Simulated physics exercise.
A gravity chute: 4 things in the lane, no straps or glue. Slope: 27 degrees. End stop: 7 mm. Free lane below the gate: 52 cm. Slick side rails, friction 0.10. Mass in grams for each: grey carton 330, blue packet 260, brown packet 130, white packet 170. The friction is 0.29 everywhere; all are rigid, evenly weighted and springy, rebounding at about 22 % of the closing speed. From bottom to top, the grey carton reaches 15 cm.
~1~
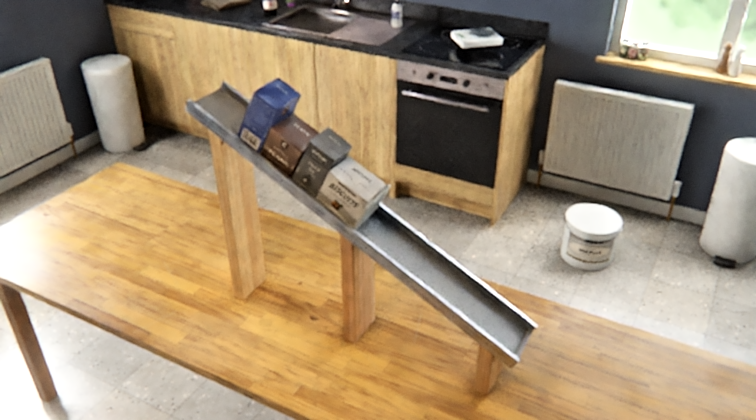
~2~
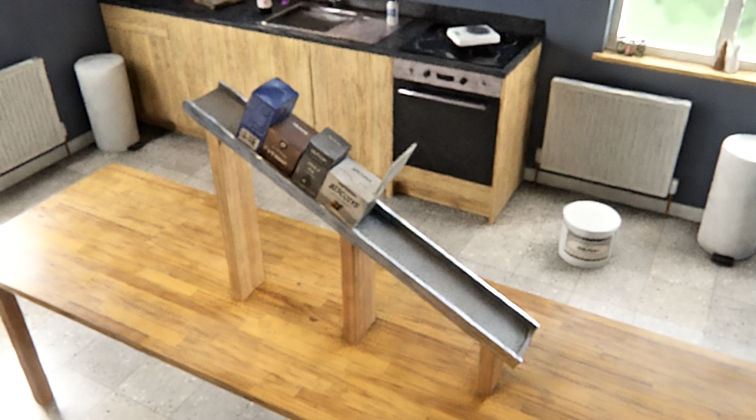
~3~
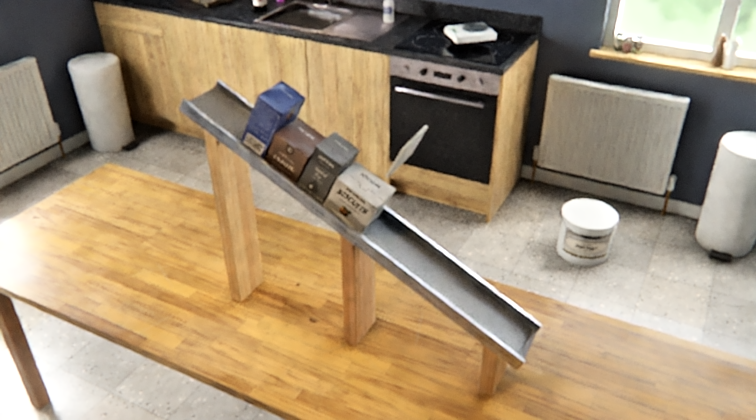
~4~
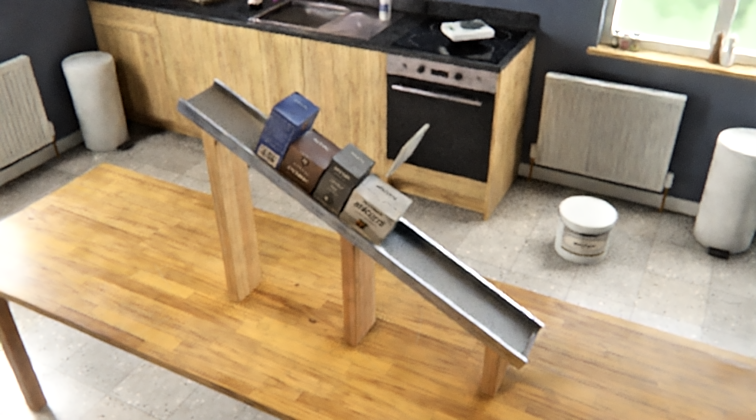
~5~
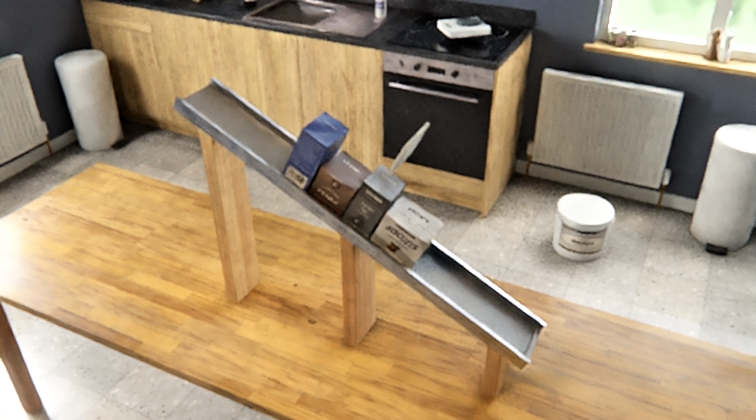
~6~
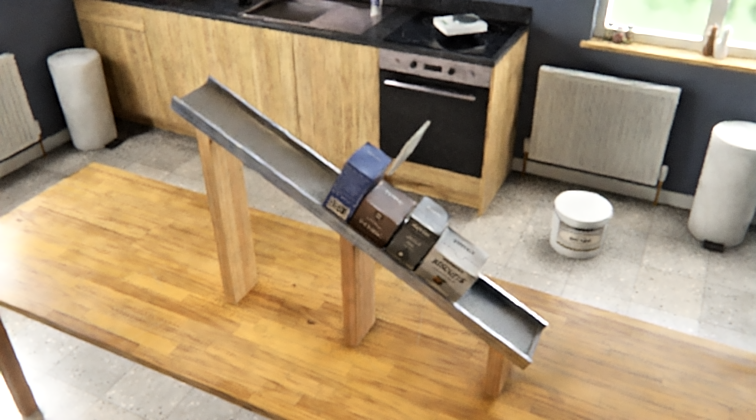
To begin with, four packages, blue, brown, grey and white, sit in a row high on a sloping metal chute above a wooden table in a kitchen. A thin gate lifts in front of the white one, and the packages slide together down to the right, slowly then faster, into the chute's lower half.
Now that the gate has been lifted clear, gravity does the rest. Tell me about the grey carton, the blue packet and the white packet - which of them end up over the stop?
The grey carton does not; the blue packet does not; the white packet does not.
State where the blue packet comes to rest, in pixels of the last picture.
At about (429, 239).
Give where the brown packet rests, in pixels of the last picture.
Roughly at (453, 270) in the last picture.
Then, 0.10 s after the last picture, leader 9 cm from the stop; blue packet near (396, 212); grey carton near (458, 263); white packet near (491, 293).
Then, 0.20 s after the last picture, blue packet near (433, 237); white packet near (527, 315); grey carton near (495, 286).
At rest, all 4 in the lane. In the last view, grey carton near (493, 289), blue packet near (429, 239).
